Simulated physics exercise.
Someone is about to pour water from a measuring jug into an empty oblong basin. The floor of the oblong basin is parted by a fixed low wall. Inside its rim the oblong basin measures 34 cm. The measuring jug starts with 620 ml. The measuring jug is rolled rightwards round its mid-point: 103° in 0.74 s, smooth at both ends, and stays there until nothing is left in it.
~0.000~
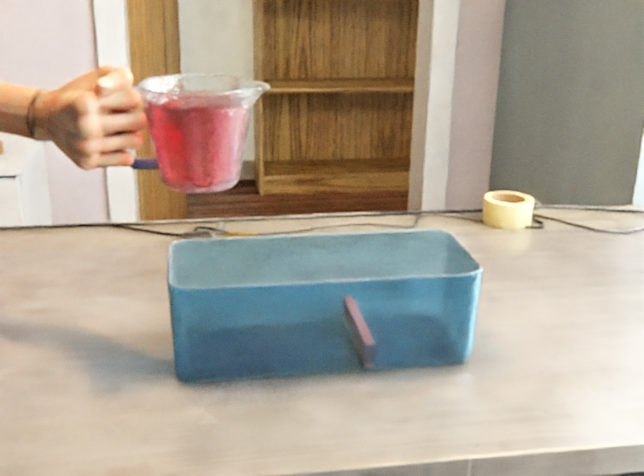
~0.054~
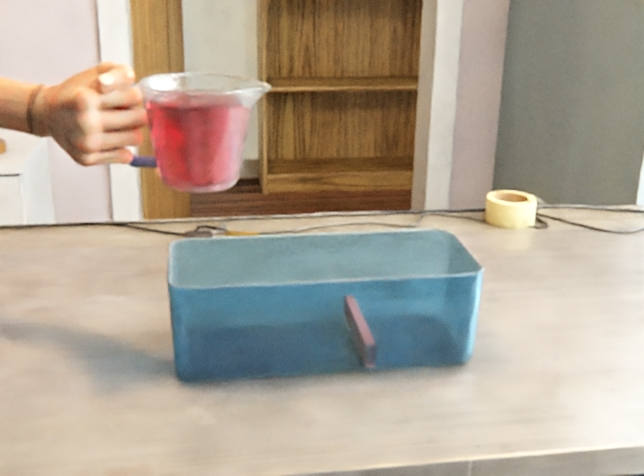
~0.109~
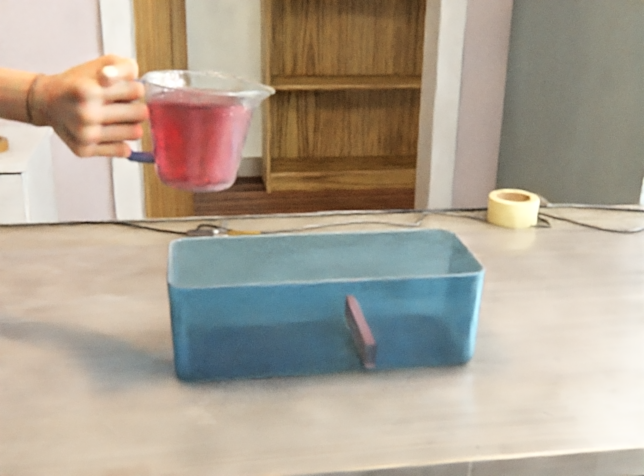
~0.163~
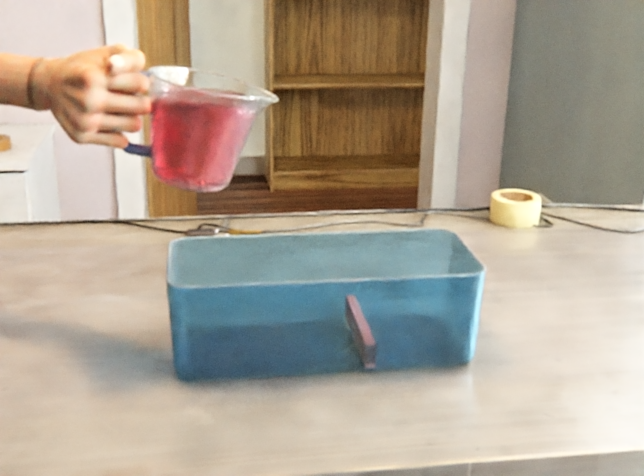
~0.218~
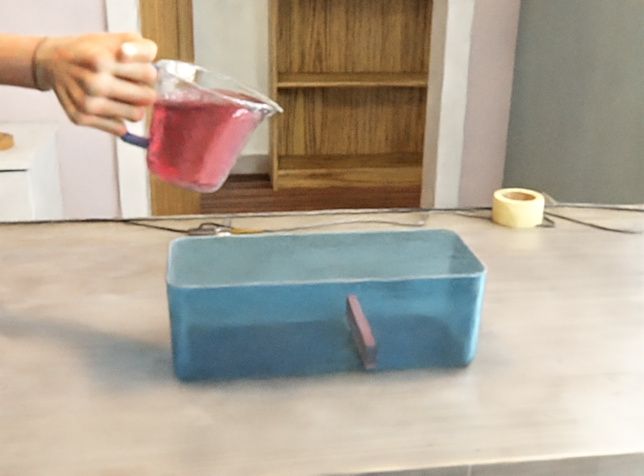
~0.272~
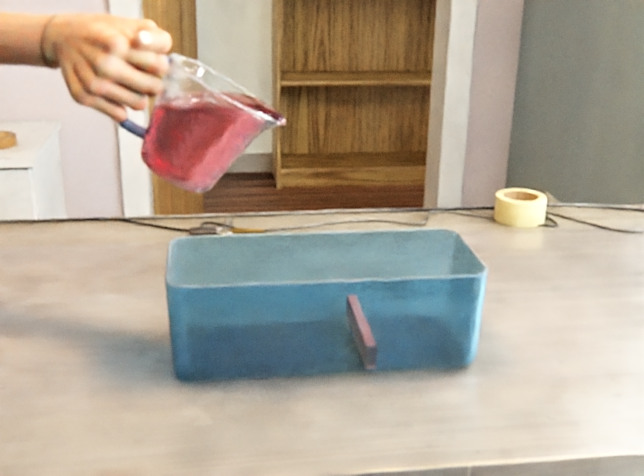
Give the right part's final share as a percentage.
About 9 per cent.
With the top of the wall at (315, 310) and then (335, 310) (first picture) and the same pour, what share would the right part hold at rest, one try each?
First 50, then 20 per cent.
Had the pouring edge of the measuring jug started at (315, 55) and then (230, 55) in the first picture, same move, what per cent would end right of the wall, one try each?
In turn about 55 and 15 per cent.
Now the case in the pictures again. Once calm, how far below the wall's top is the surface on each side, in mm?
Left about 12 mm, right about 28 mm.
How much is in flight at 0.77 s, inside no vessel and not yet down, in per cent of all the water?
Near 14 in a hundred.
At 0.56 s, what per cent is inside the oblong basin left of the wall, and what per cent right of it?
Left about 26, right about 0.
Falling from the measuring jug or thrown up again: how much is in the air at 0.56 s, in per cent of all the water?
About 28 per cent.
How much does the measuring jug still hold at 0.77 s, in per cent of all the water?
About 6 per cent.
After 0.56 s the tilt is 89° and 46 per cent is still to pour, 26 is left of the wall and 0 right of it.
After 0.77 s the tilt is 103° and 6 per cent is still to pour, 76 is left of the wall and 2 right of it.
After 1.00 s the tilt is 103° and 0 per cent is still to pour, 86 is left of the wall and 8 right of it.
After 1.24 s the tilt is 103° and 0 per cent is still to pour, 86 is left of the wall and 9 right of it.
In the end 87 per cent lies left of the wall, 9 right of it and 5 outside.
